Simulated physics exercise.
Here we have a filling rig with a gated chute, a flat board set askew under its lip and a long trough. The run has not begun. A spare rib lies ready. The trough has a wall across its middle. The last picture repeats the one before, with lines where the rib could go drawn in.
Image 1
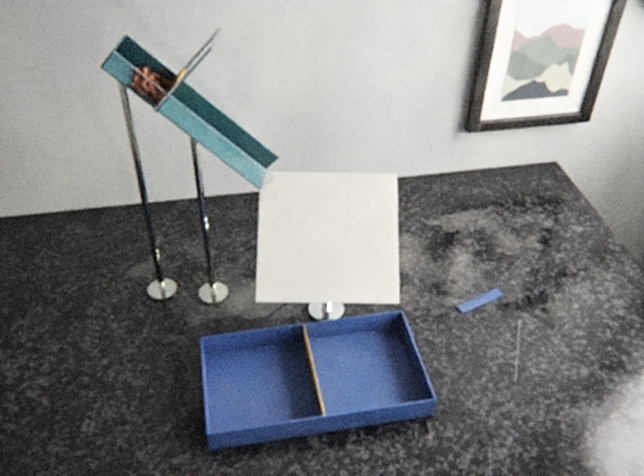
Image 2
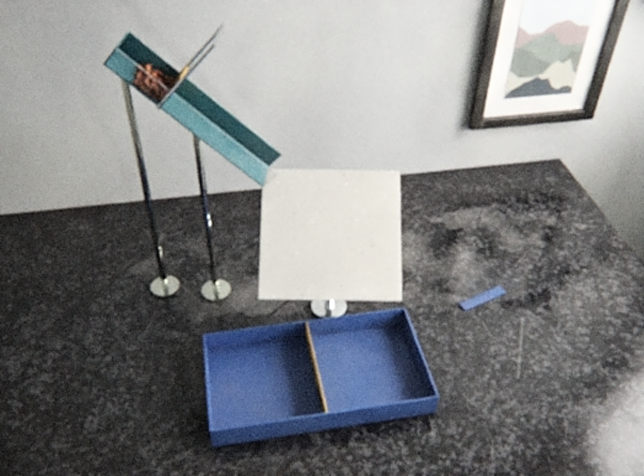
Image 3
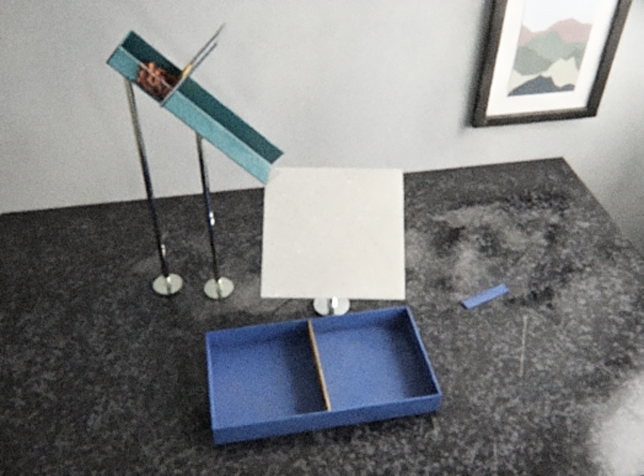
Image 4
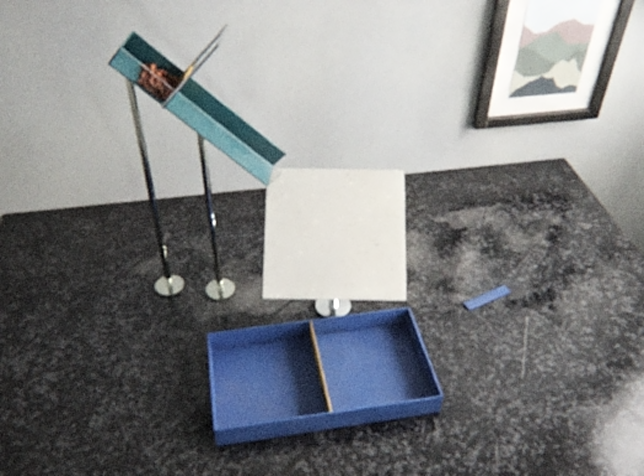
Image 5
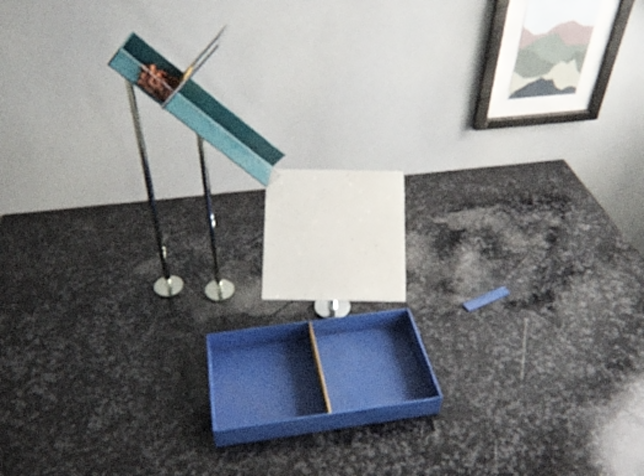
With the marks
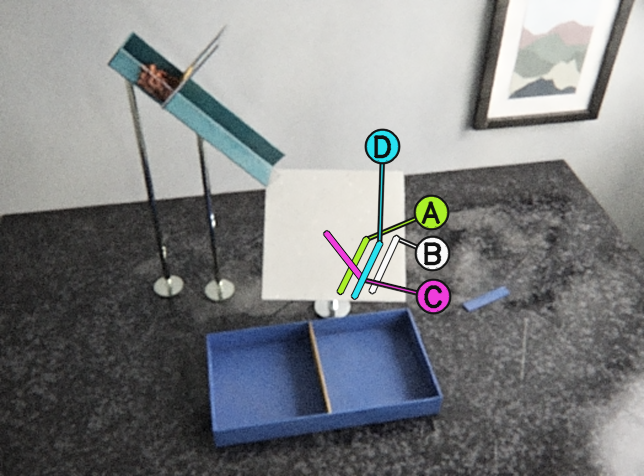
In the video, reddish-brown pieces sit behind a gate in a sloping teal chute on two metal stands, beside a tilted white board and a divided blue trough; nothing in the setup moves, while the view shifts very slightly.
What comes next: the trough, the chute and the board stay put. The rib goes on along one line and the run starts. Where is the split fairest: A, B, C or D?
A is best.
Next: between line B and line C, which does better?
That is line C.
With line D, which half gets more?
Right.
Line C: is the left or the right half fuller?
The right half.
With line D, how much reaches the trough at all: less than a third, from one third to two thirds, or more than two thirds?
Line D gives more than two thirds.
On the marked copy, line A from (366, 239) to (340, 291); line B from (396, 238) to (372, 290); line C from (326, 233) to (362, 279); line D from (379, 243) to (354, 296).
Choosing A, of what is caught, roughly half in the left half, roughly half in the right.
Choosing B, of what is caught, about a tenth in the left half, almost all in the right.
Choosing C, of what is caught, roughly a quarter in the left half, the larger part in the right.
Choosing D, of what is caught, about a tenth in the left half, the larger part in the right.
